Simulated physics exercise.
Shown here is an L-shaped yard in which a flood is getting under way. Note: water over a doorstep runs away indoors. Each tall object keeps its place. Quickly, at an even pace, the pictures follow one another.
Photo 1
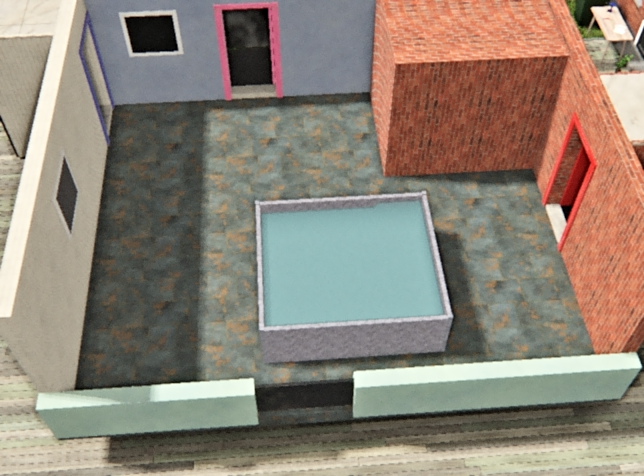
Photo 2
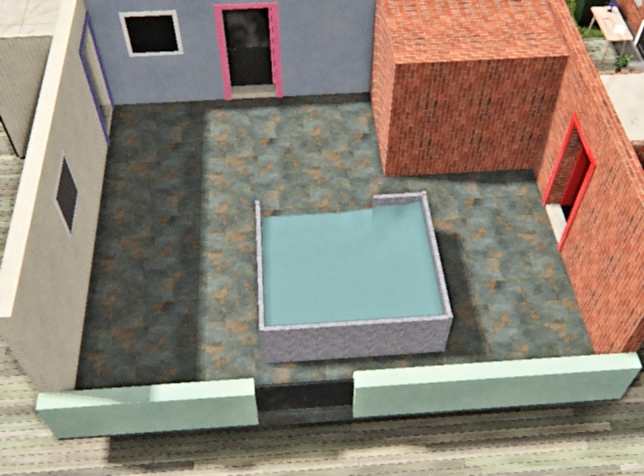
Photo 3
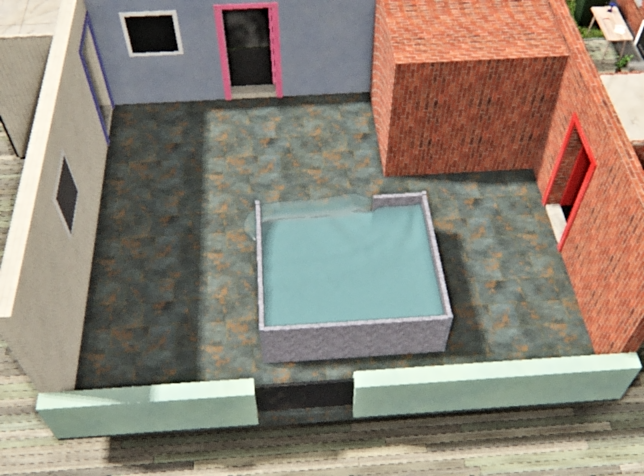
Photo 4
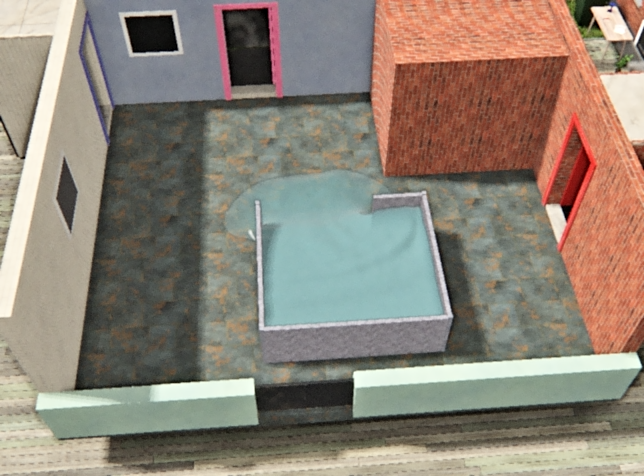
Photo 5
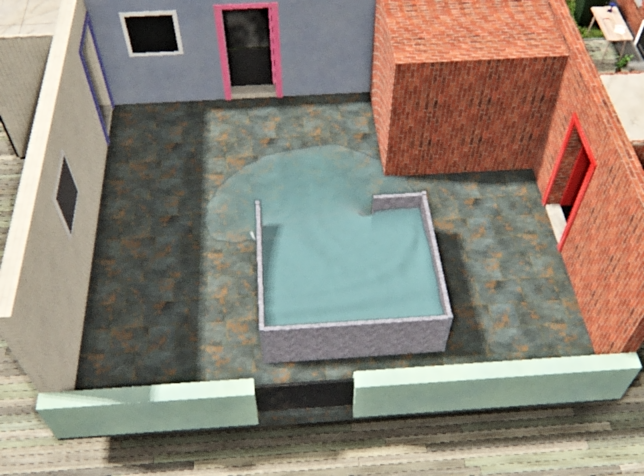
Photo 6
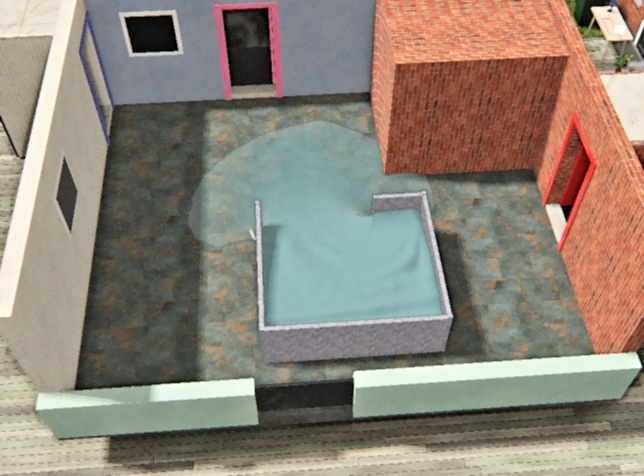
The clip opens on a walled yard with a square tank of still, blue-green water in the middle. A wide gap appears in the tank's far wall, and water pours out through it. The thin sheet spreads over the mottled floor in a widening, rounded patch, while ripples cross the tank.
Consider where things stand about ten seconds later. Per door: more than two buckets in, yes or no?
Blue door yes, red door no, pink door yes.
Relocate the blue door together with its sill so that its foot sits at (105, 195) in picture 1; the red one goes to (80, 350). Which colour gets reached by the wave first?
The pink one.
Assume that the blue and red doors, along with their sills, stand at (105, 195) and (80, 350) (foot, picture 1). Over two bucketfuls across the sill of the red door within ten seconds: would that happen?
Well, red breaks the limit, as far as I can tell.
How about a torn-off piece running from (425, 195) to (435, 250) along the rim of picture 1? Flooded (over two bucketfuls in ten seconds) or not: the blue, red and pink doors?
Going door by door, the blue remains below, the red rises above and the pink remains below.
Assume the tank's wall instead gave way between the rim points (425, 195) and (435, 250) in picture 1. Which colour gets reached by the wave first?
The door marked red.
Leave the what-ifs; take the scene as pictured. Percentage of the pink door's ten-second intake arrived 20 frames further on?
I get 75 per cent.
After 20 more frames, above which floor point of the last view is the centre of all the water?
The balance point is around (289, 195).
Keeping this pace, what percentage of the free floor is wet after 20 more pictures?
My best guess is some 45 %.
A moment on, water covers 35 % of the floor; the blue door not reached, the red door not reached, the pink door over two buckets in.
Next, water covers 45 % of the floor; the blue door wet at the sill, nothing in, the red door not reached, the pink door far over two buckets in.
Then, water covers 45 % of the floor; the blue door far over two buckets in, the red door wet at the sill, nothing in, the pink door far over two buckets in.
Later, water covers 85 % of the floor; the blue door far over two buckets in, the red door wet at the sill, nothing in, the pink door far over two buckets in.
In the end, water covers 95 % of the floor; the blue door far over two buckets in, the red door under two buckets in, the pink door far over two buckets in.
